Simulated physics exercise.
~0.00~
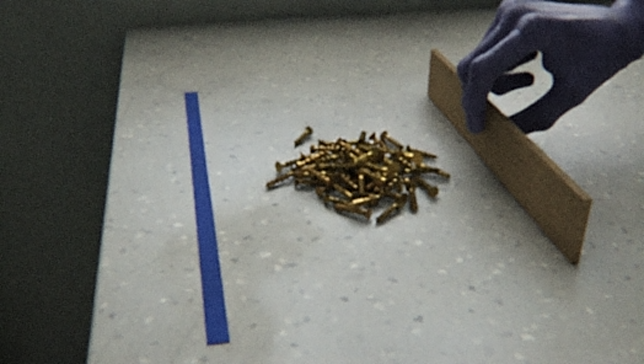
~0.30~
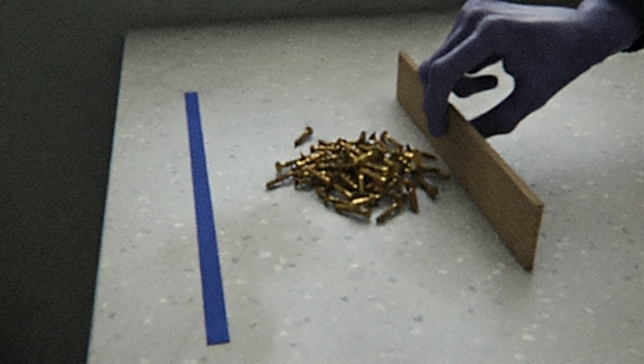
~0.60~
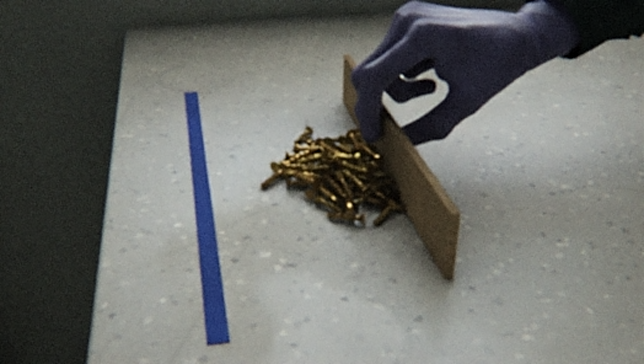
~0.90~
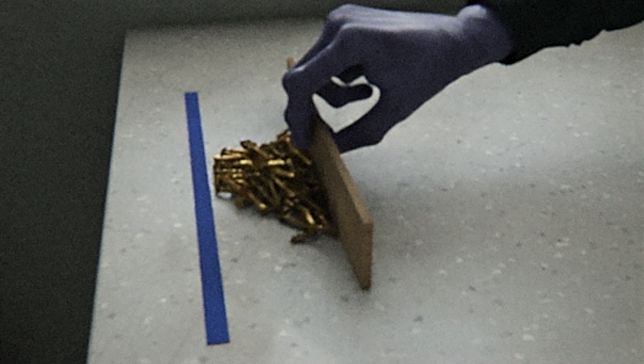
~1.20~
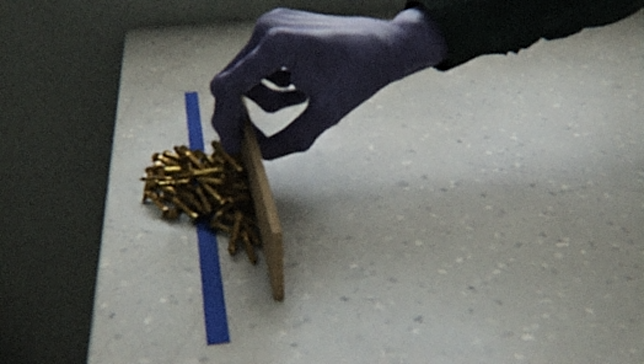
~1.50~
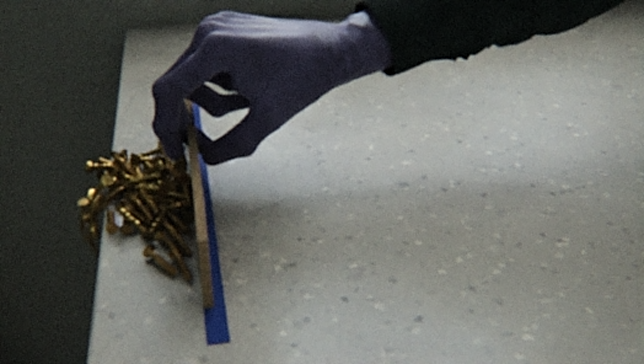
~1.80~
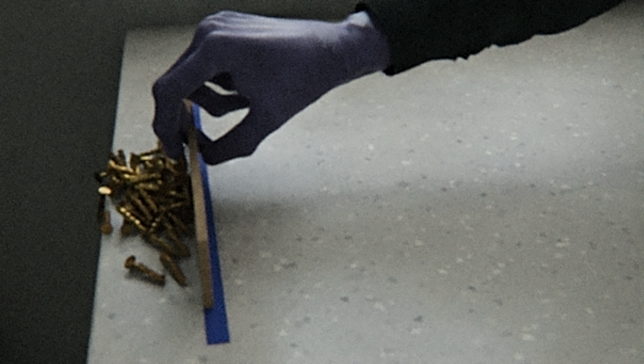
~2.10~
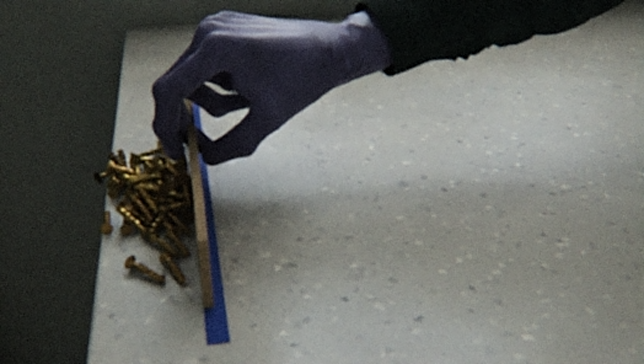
In the video, a gloved hand slides an upright brown card leftward across a speckled table, pushing a heap of brass-coloured screws over a blue tape line. The card stops at the tape, with most screws still on the table and some over the left edge.
